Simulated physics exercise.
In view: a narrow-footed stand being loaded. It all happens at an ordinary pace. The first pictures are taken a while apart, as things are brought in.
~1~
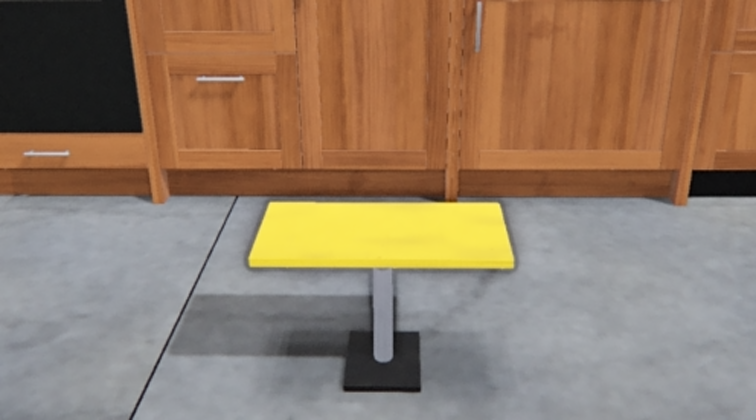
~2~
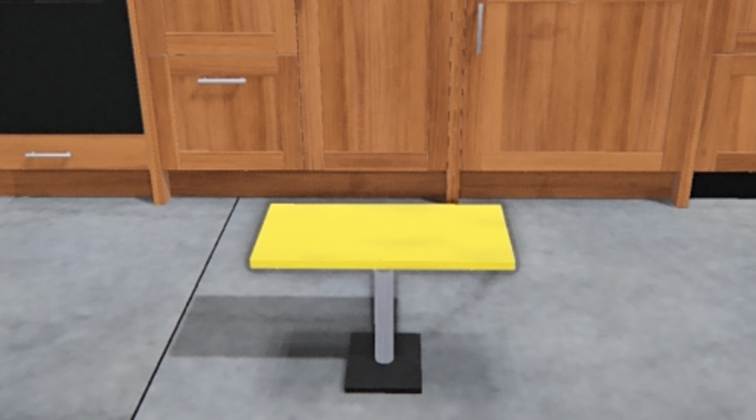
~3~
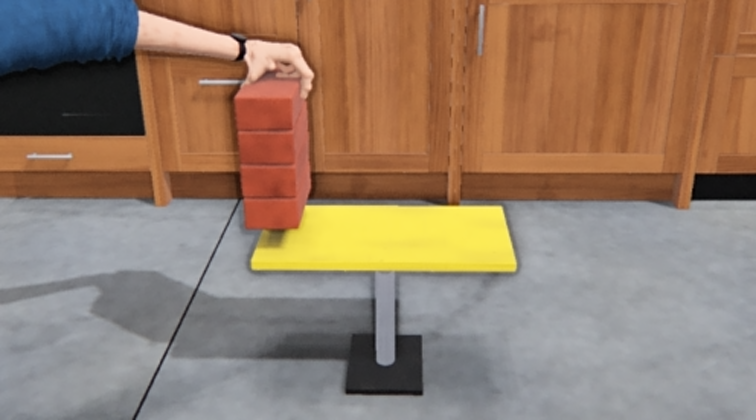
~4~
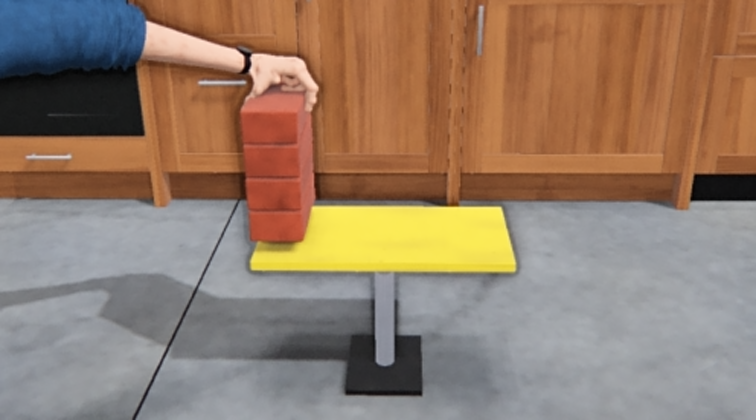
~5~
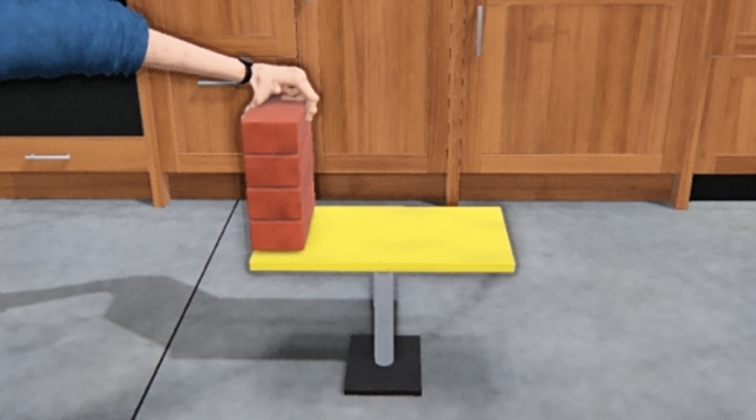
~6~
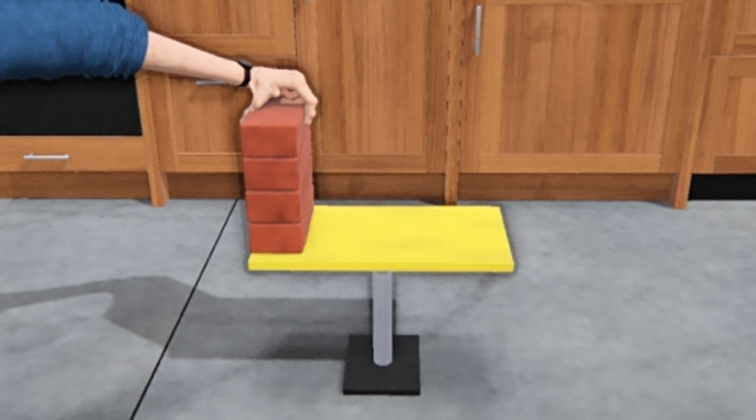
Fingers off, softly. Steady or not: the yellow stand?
In the end the yellow stand overbalances.
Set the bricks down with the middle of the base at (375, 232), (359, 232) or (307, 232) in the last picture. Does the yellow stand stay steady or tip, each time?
The yellow stand keeps steady; keeps steady; topples.
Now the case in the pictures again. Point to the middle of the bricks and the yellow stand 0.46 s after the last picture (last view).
The bricks around (196, 212); the yellow stand around (315, 234).
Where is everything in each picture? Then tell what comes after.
In the first picture, yellow stand (382, 233).
In the second picture, yellow stand (384, 235).
In the third picture, still on the way; yellow stand (385, 236); bricks (276, 147).
In the fourth picture, still on the way; yellow stand (384, 237); bricks (281, 159).
In the fifth picture, still on the way; yellow stand (383, 237); bricks (281, 168).
In the sixth picture, in place, still held; yellow stand (382, 237); bricks (280, 171).
Then, 0.46 s later than the last frame, yellow stand tilted by 24° near (315, 234).
Then, 0.64 s later than the last frame, yellow stand tilted by 61° near (231, 276).
When it is over, the yellow stand tips up, near (232, 276).
